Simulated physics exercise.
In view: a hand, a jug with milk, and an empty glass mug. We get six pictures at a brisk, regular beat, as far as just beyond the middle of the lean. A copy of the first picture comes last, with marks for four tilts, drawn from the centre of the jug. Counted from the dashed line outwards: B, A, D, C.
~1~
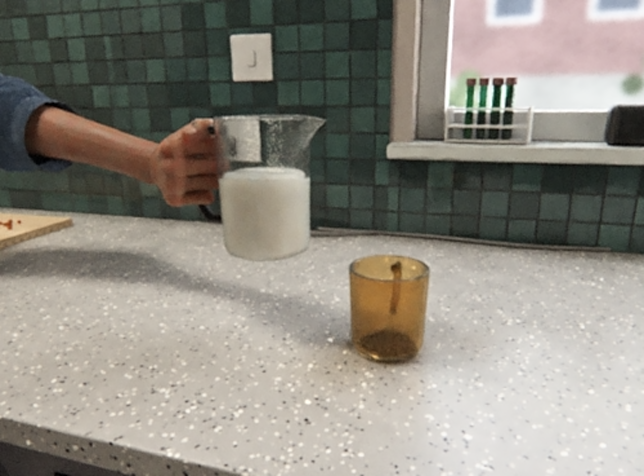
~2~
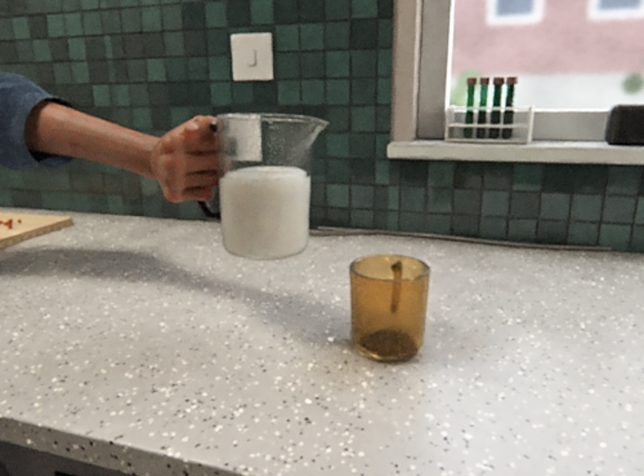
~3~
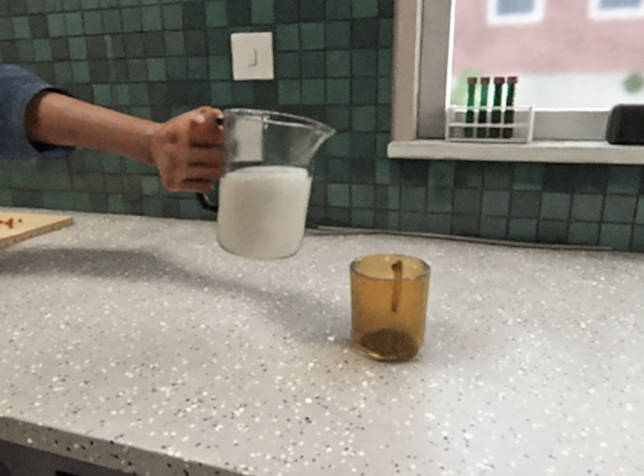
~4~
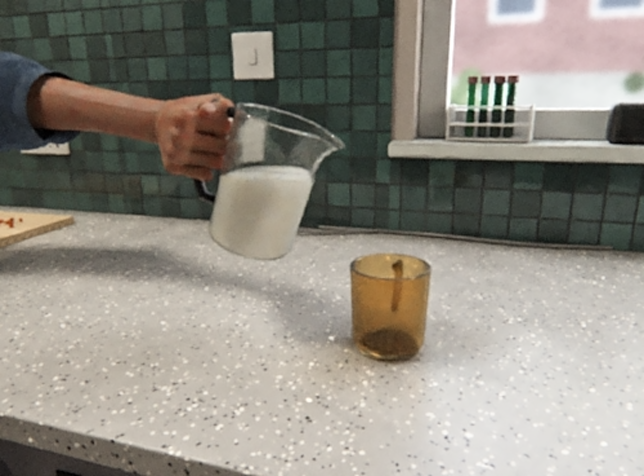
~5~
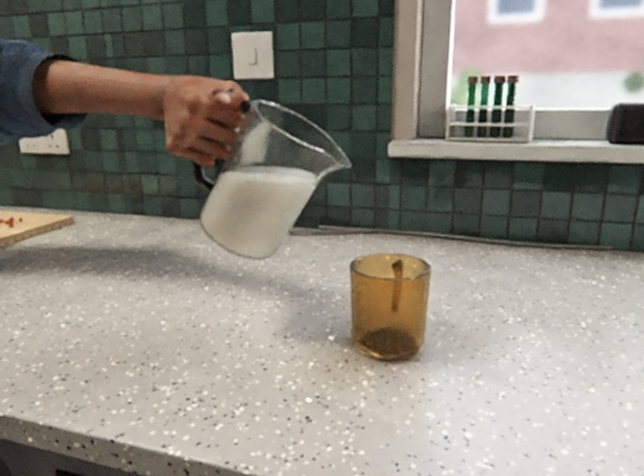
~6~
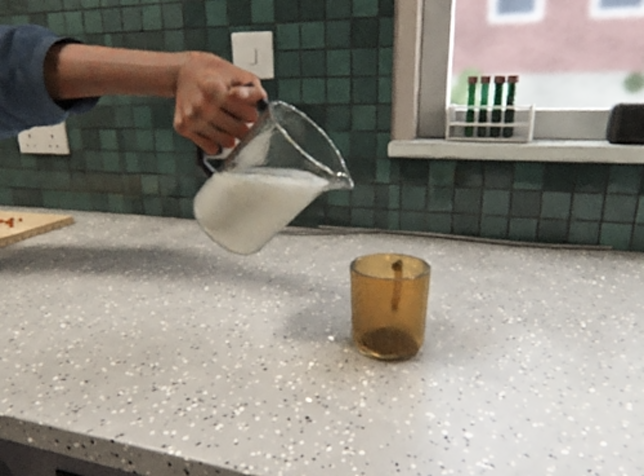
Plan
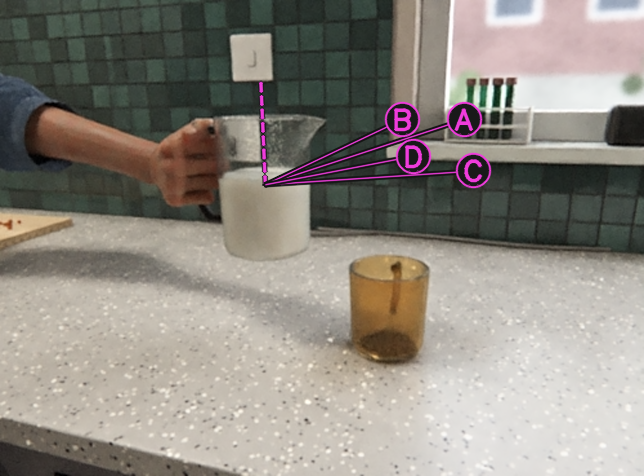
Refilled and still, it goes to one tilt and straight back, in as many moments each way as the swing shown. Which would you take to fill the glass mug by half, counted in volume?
A works best here.
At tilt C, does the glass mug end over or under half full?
Over.
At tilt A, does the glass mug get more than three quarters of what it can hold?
No, less.
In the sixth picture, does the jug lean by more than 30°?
Yes.
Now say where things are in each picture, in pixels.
In the first picture, upright, lip at (323, 121); rim of the glass mug round (389, 267); nothing has left yet.
In the second picture, tipped about 2°, lip at (326, 123); nothing has left yet.
In the third picture, tipped about 9°, lip at (333, 131); nothing has left yet.
In the fourth picture, tipped about 19°, lip at (342, 145); nothing has left yet.
In the fifth picture, tipped about 32°, lip at (349, 165); nothing has left yet.
In the sixth picture, tipped about 45°, lip at (351, 186); nothing has left yet.
On the marked copy, A at (448, 124); B at (386, 127); C at (456, 172); D at (396, 159).
With A, the glass mug ends with about 49 % of what it can hold.
With B, the glass mug ends with about 30 % of what it can hold.
With C, the glass mug ends with about 82 % of what it can hold; 4 % of the milk is spilt.
With D, the glass mug ends with about 68 % of what it can hold.
